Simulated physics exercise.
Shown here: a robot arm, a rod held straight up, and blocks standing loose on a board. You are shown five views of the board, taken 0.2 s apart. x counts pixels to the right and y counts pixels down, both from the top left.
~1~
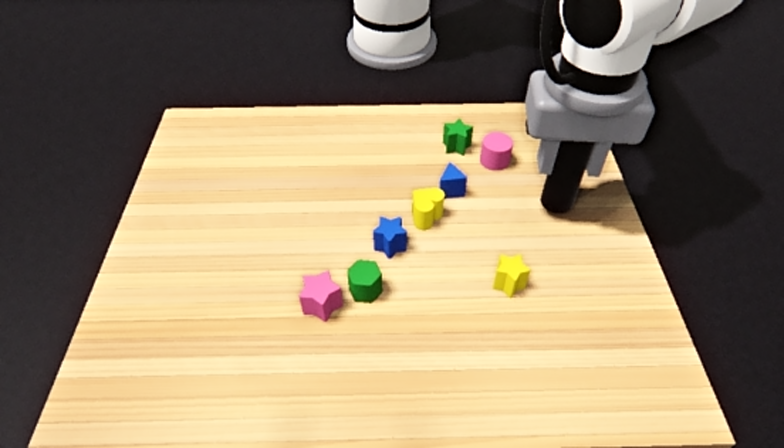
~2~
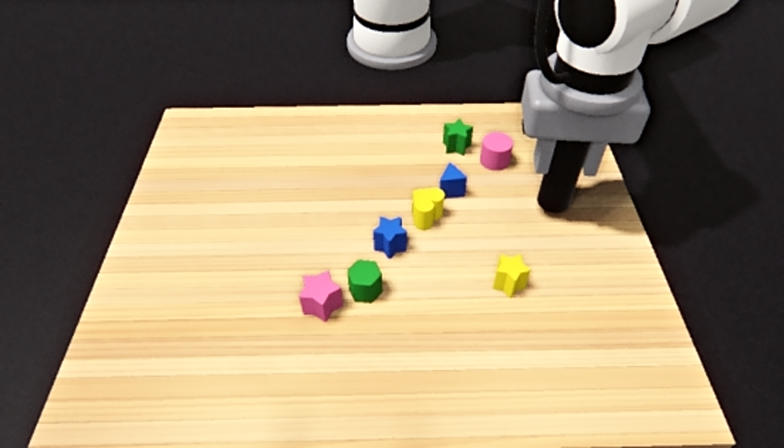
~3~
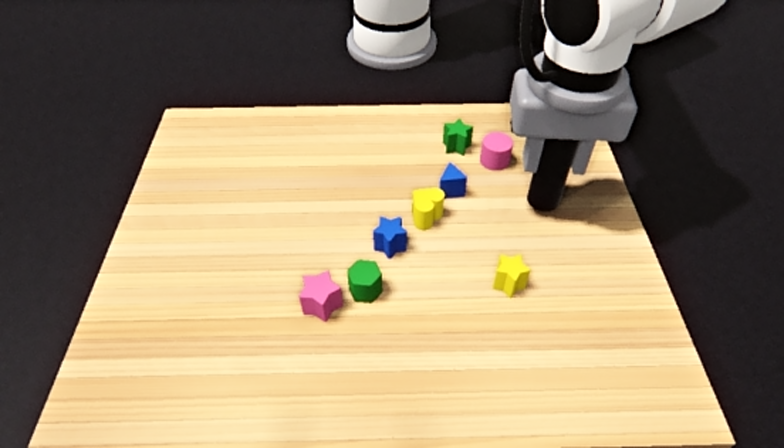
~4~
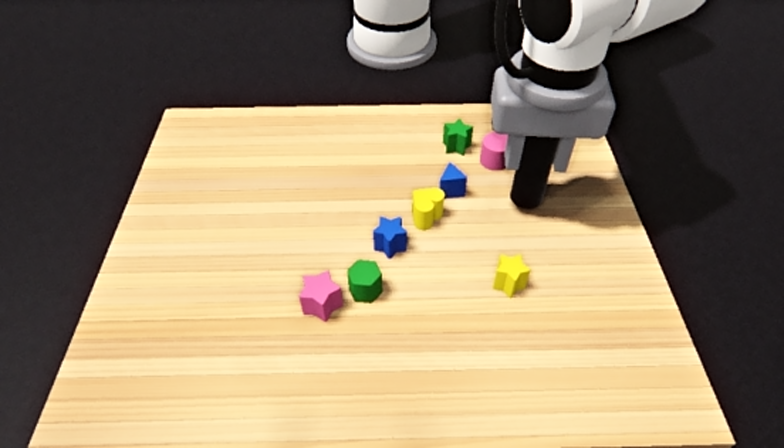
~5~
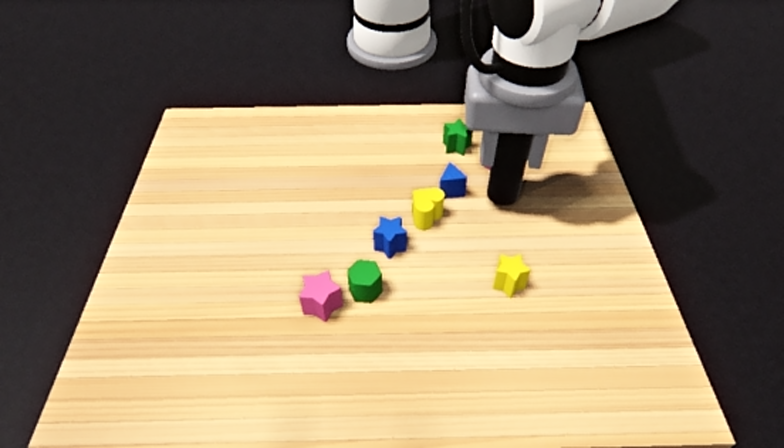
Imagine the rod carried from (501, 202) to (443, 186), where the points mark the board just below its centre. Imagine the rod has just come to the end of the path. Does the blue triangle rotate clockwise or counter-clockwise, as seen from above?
Answer: With the clock.
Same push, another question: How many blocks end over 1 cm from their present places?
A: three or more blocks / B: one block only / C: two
Letter B.
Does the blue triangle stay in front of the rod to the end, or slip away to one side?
The blue triangle stays in front.
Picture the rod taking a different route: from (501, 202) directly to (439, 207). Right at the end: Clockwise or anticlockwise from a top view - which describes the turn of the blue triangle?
Viewed from above: Clockwise.
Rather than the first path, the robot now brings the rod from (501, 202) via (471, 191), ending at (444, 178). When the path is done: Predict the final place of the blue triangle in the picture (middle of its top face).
Its top middle will sit at (426, 168).
The first path, step by step. Halfway along, rod at (472, 186); blue triangle at (443, 170).
At the end, rod at (444, 179); yellow heart block still; blue triangle at (417, 163), turned 20° clockwise.
